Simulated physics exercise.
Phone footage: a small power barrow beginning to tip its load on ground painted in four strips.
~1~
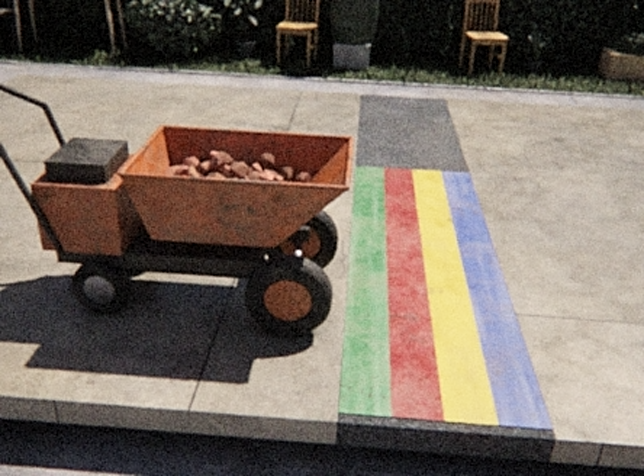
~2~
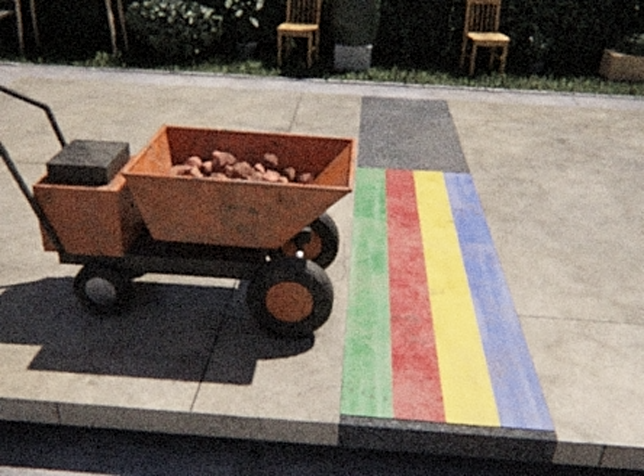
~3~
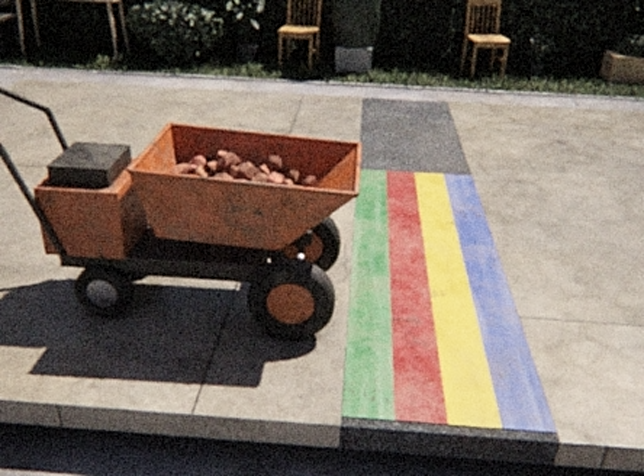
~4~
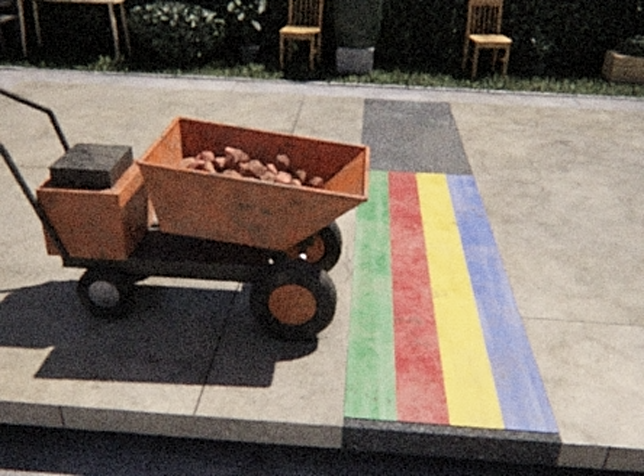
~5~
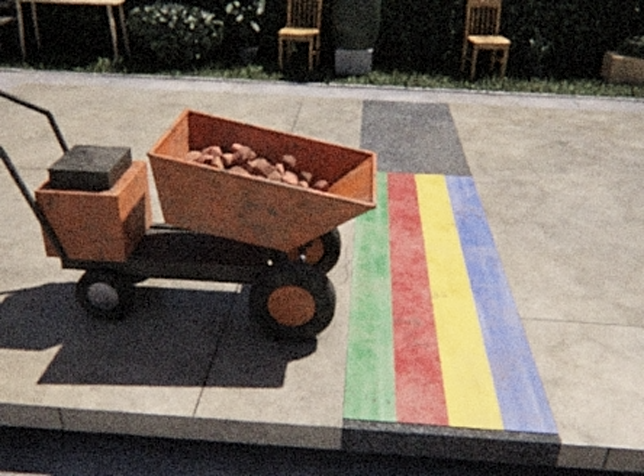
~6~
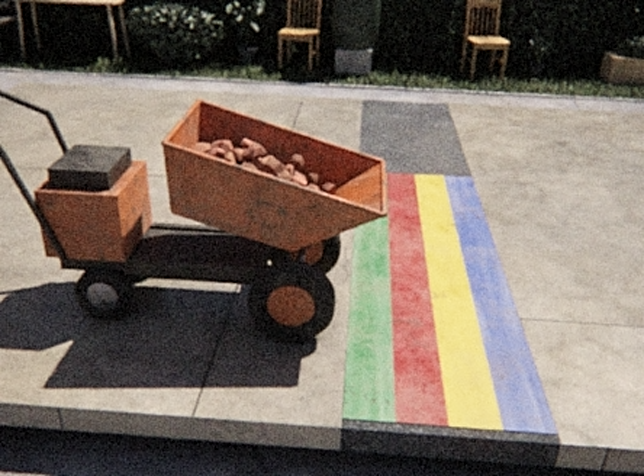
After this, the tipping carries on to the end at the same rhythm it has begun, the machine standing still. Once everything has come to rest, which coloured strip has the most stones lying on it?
Yellow.
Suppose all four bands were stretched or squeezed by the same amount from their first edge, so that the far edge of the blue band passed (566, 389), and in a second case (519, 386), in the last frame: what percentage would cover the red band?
The first comes to 10 per cent and the second to 0 per cent.
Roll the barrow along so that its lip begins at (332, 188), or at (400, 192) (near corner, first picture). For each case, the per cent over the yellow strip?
30 %, then 10 %.
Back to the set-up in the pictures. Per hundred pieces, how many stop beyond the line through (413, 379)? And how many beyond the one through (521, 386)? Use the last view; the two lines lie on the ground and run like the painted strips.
First 70 in a hundred, second 10 in a hundred.
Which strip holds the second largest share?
The blue one.
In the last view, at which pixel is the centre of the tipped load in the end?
Near (468, 312).
Shortly afterwards, skip tipped steeply; the whole lot in the skip.
Next, skip tipped right over; near two thirds in the skip; a little over the red strip; near a quarter over the yellow strip; only a few over the blue strip; only a few off the paint.
Some moments later, skip tipped right over; near a quarter in the skip; a little over the red strip; near a third over the yellow strip; near a quarter over the blue strip; a little off the paint.
In the end, skip tipped right over; near a quarter in the skip; none at all over the green strip; a little over the red strip; near a third over the yellow strip; near a quarter over the blue strip; a little off the paint.
